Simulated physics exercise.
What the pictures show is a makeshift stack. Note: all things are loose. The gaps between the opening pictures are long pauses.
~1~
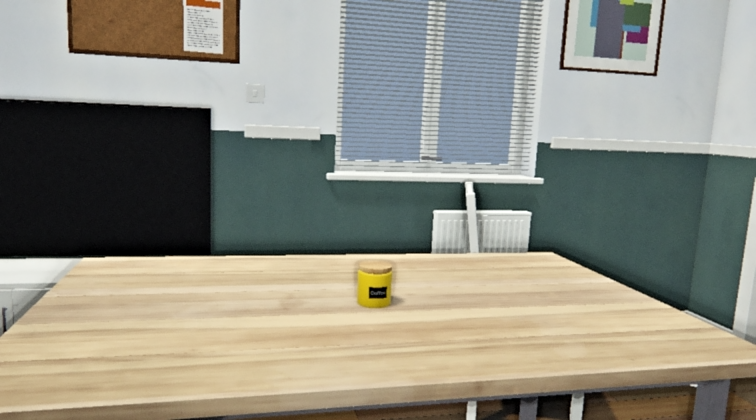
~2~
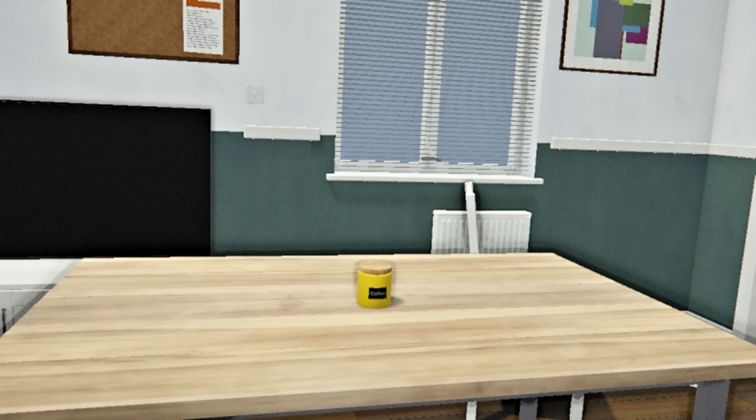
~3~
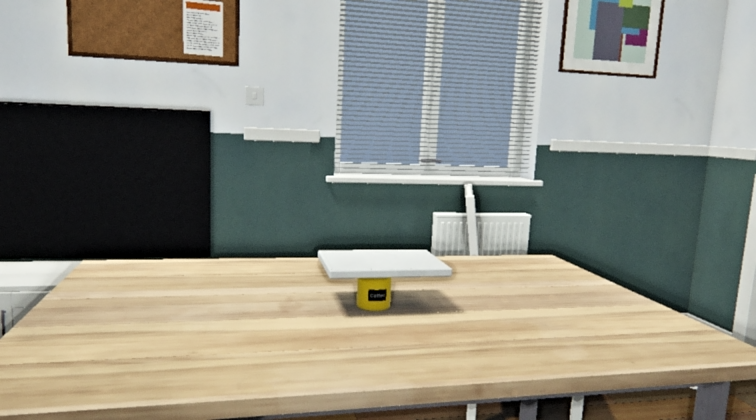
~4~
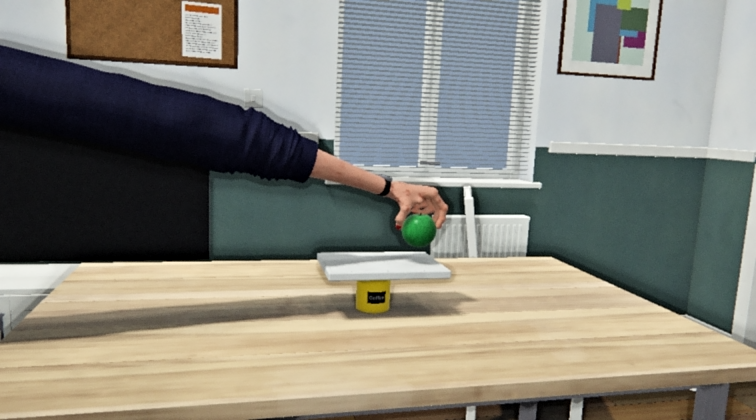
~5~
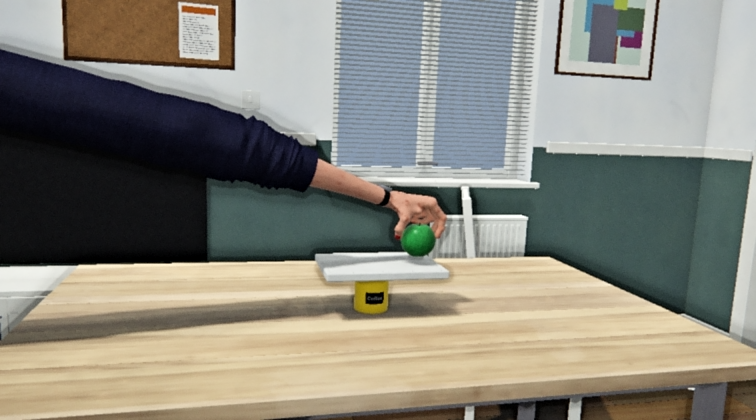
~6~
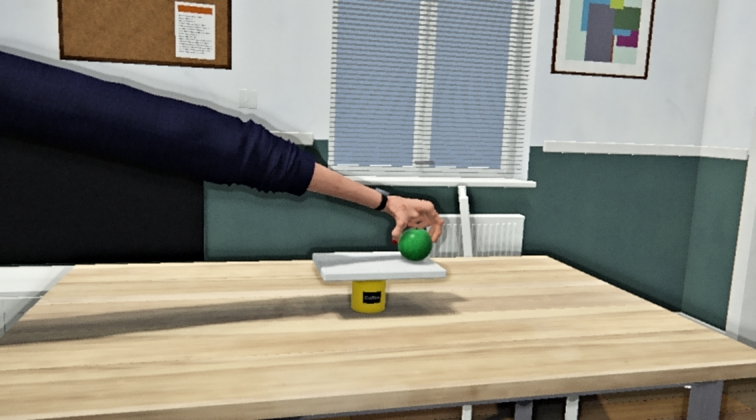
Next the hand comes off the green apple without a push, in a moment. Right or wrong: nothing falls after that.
Wrong.
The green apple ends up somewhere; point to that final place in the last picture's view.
Roughly at pixel (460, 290).
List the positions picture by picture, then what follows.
The last thing is not in view yet; yellow jar (375, 284), in the first picture.
The last thing is not in view yet; yellow jar (374, 285), in the second picture.
The last thing is not in view yet; yellow jar (374, 287), in the third picture.
Still above its spot; green apple (419, 230); yellow jar (373, 289), in the fourth picture.
Still above its spot; green apple (418, 240); yellow jar (372, 290), in the fifth picture.
Set down, still held; green apple (415, 245); yellow jar (369, 289), in the sixth picture.
Then, 0.30 s on from there, green apple now fallen; white lid turned 34° from how it was put.
Then, 0.40 s on from there, white lid turned 53° from how it was put.
Then, 0.60 s on from there, white lid turned 38° from how it was put.
Then, 1.20 s on from there, white lid turned 35° from how it was put.
In the end, fallen, green apple; moved from the start, white lid; yellow jar unmoved. At the end, from the last picture's camera, green apple near (460, 290). The stack gives way.
